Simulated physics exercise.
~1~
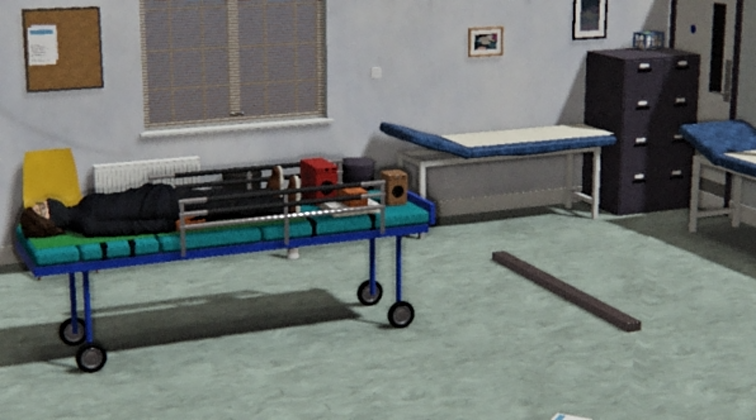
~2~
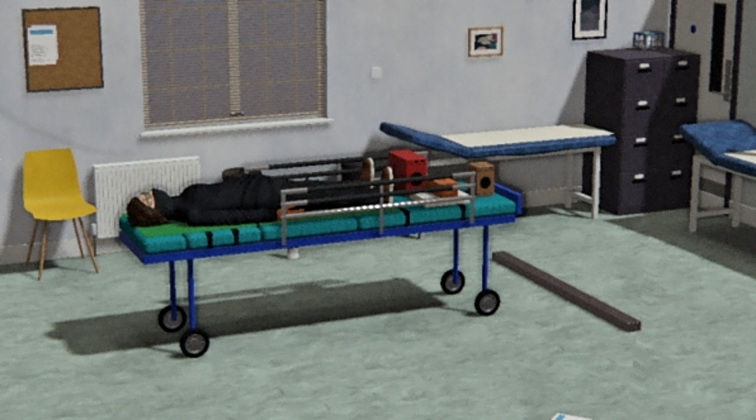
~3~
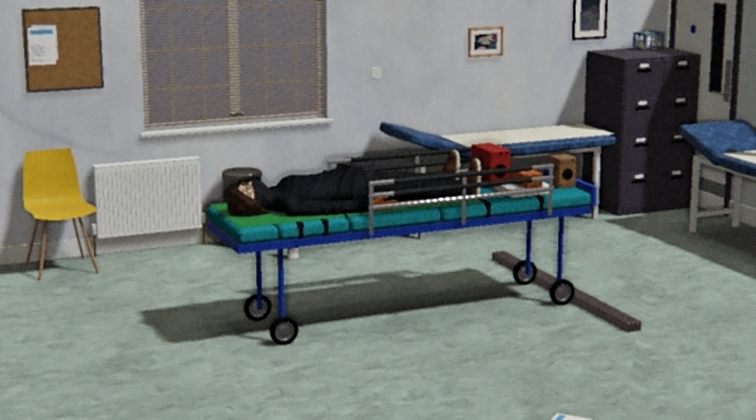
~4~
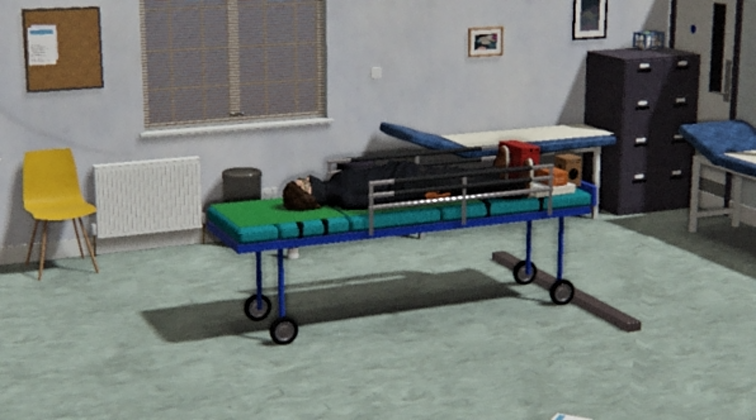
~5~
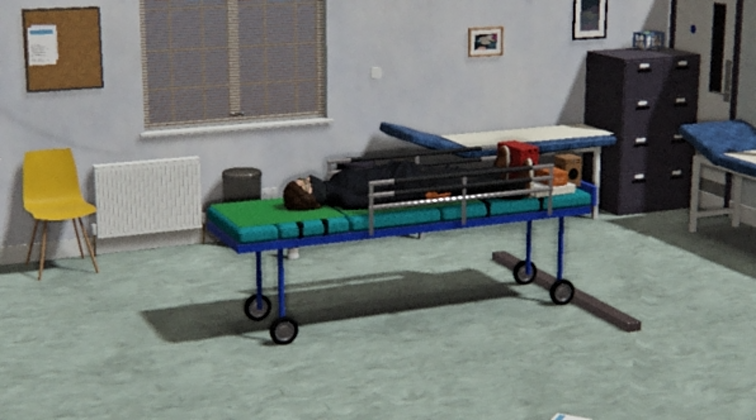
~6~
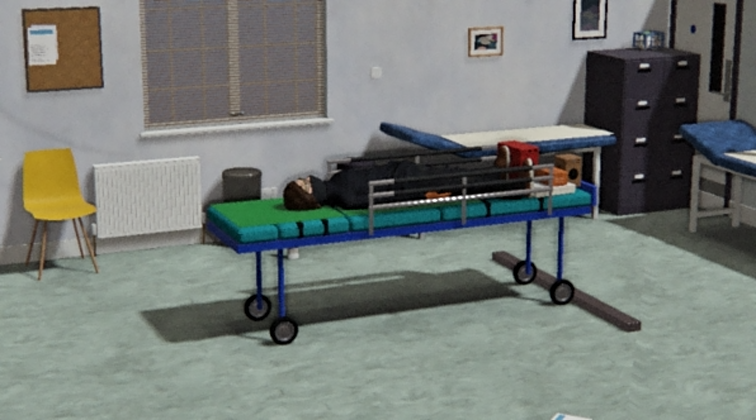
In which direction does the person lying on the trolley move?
The person moves to the right, first along with the rolling trolley and then by sliding along the mattress after it stops.
